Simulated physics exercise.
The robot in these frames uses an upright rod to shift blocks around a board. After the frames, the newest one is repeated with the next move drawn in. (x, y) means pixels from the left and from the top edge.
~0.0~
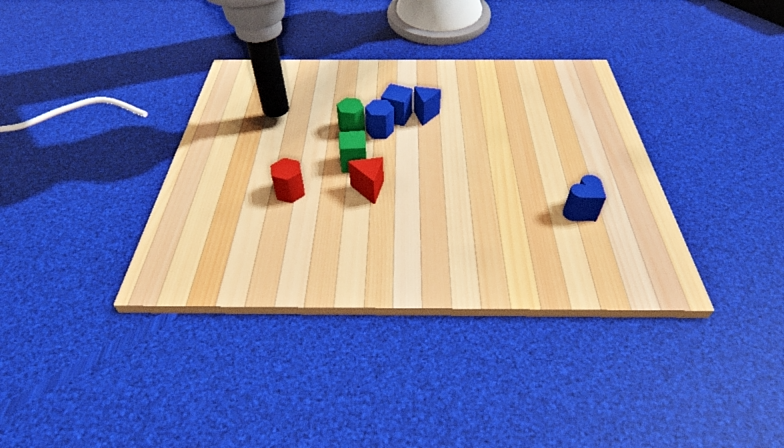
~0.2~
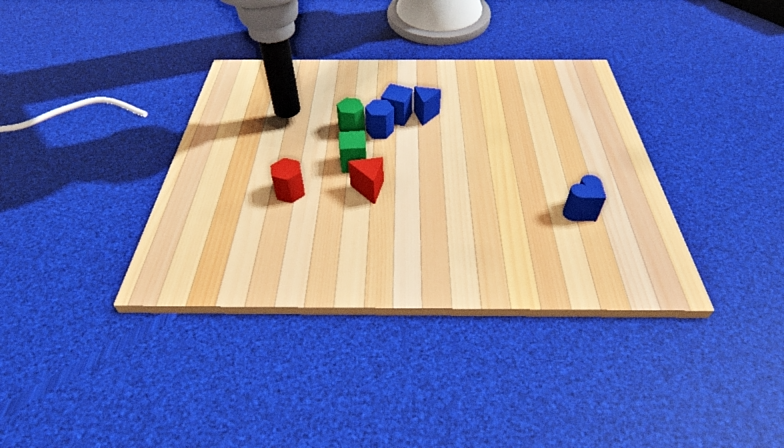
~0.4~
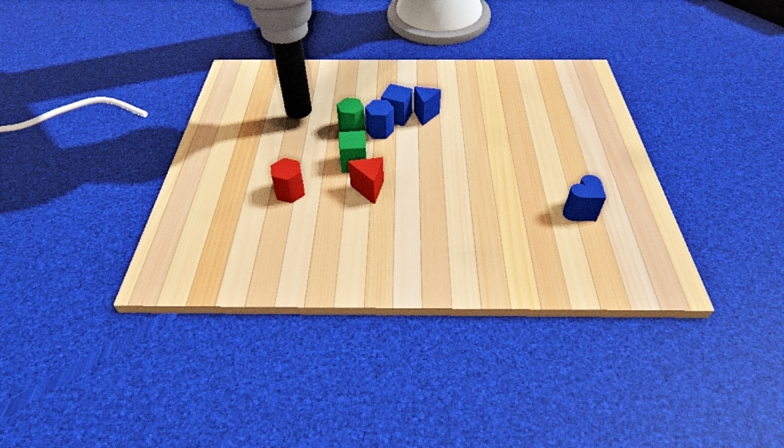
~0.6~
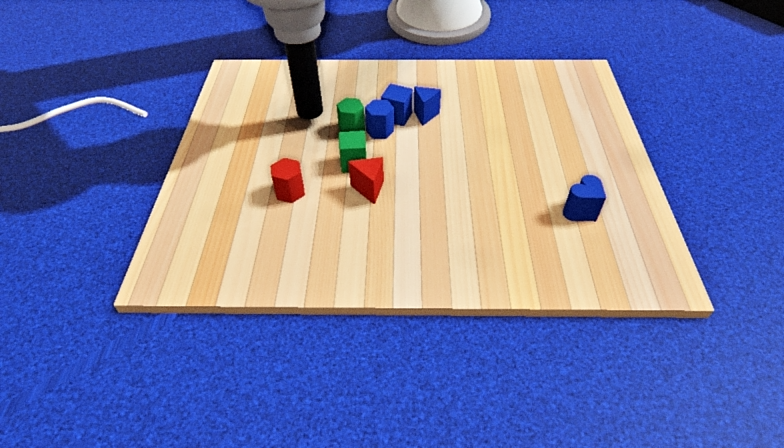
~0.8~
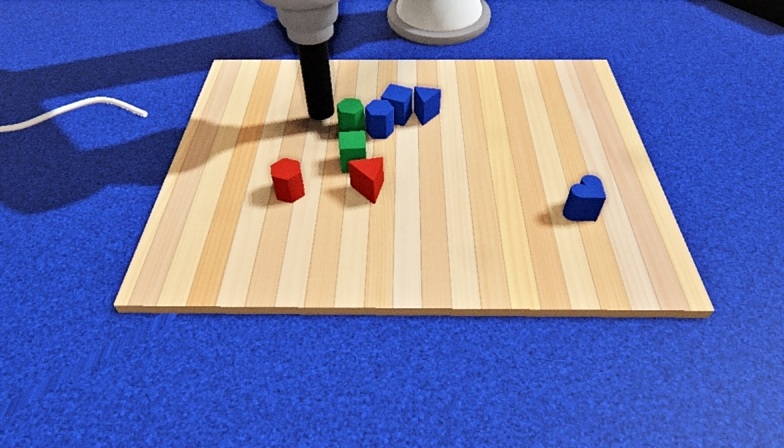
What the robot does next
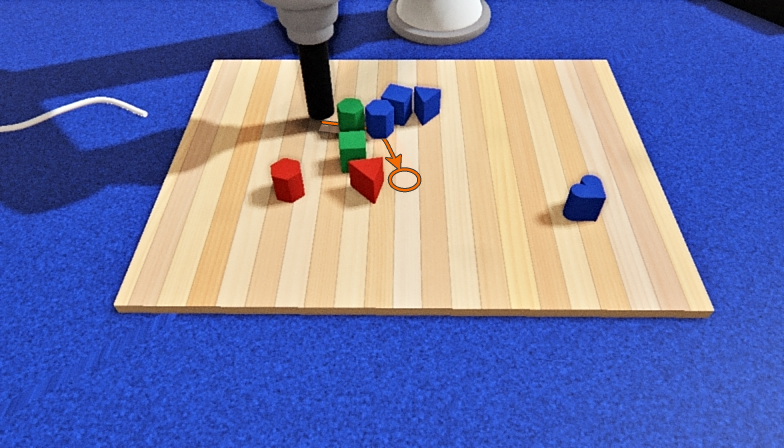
On a wooden board, a black upright rod slides right toward a still green block.
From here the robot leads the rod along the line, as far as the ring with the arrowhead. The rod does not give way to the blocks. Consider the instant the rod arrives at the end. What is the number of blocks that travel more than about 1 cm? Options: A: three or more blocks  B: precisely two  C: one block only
B
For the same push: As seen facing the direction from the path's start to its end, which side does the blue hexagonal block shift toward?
Sideways, to the left.
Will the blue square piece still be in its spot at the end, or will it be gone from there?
In the end it has not been moved.
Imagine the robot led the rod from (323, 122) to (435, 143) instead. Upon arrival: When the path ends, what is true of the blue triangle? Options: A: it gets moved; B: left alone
Answer: B.
The drawn path runs from (323, 122) by way of (364, 128) and (390, 149) to (405, 180).
On the path given first. One third of the way, rod (364, 118); green hexagonal block (376, 118), turned 10° clockwise; blue hexagonal block (401, 112), turned 50° anticlockwise.
Two thirds of the way, rod (390, 139); green hexagonal block (395, 143), turned 45° clockwise; blue hexagonal block (414, 117), turned 110° anticlockwise.
At the end, rod (405, 169); green hexagonal block (411, 176), turned 45° clockwise; blue hexagonal block (414, 117), turned 110° anticlockwise; blue square piece not moved.
